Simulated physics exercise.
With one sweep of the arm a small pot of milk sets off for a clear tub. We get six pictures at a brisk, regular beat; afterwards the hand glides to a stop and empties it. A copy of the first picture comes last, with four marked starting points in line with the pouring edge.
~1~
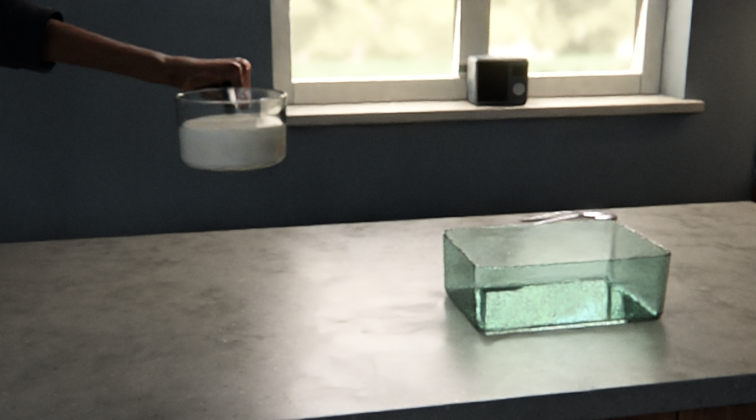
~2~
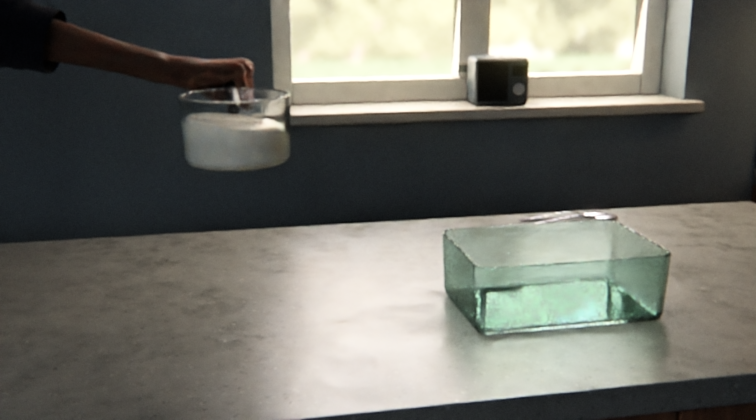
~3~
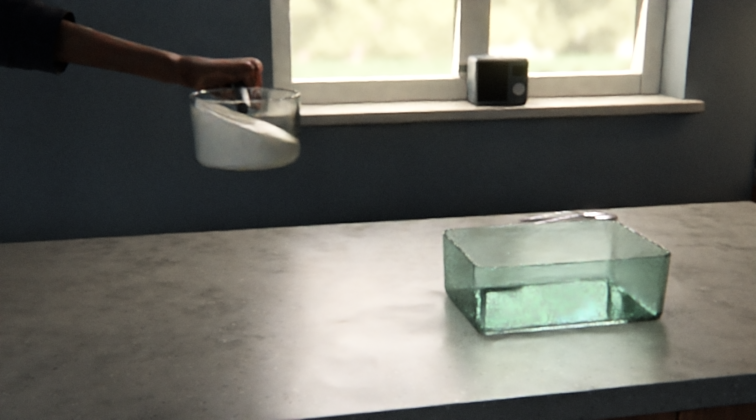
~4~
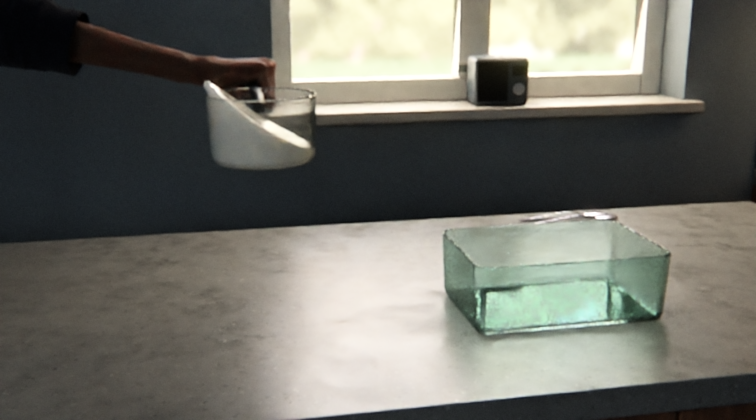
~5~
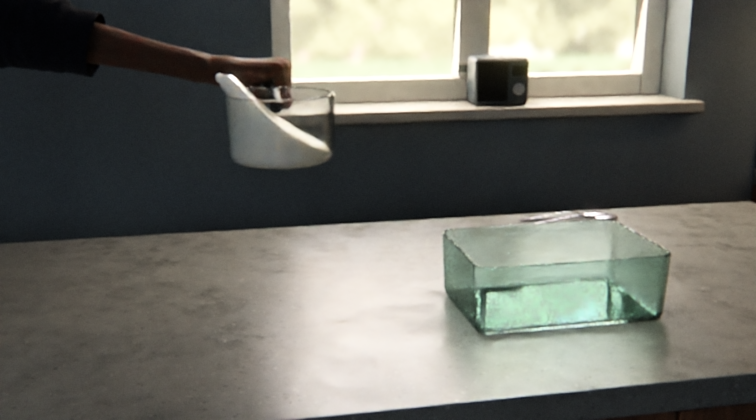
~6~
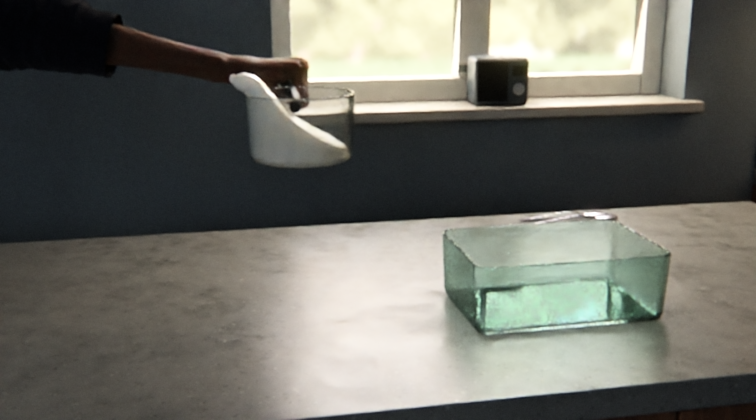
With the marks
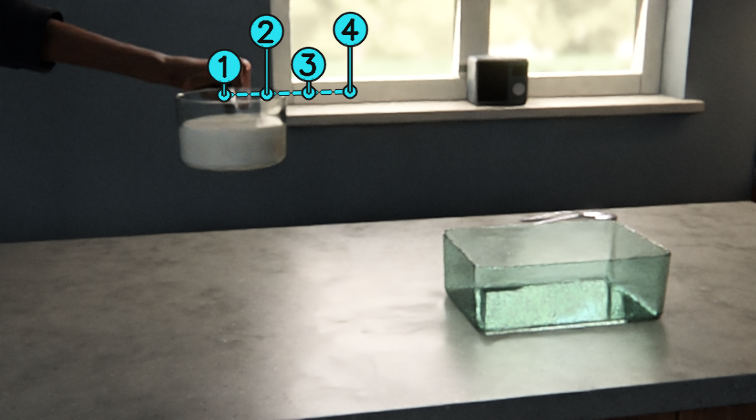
An arm moves a clear pot of milk rightward, and the milk surges up its left side.
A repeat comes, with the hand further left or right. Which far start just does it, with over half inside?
I would pick spot 4.
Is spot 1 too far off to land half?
Yes, that goes wrong.
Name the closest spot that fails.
The answer is 3.
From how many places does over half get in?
One of them.
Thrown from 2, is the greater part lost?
Yes.
On the marked copy, 1 at (224, 94); 2 at (266, 93); 3 at (308, 92); 4 at (350, 91).
With 1, about 0 % lands in the tub, 100 % falls short.
With 2, about 1 % lands in the tub, 99 % falls short.
With 3, about 20 % lands in the tub, 77 % falls short and 3 % goes beside or beyond.
With 4, about 84 % lands in the tub, 8 % falls short and 8 % goes beside or beyond.
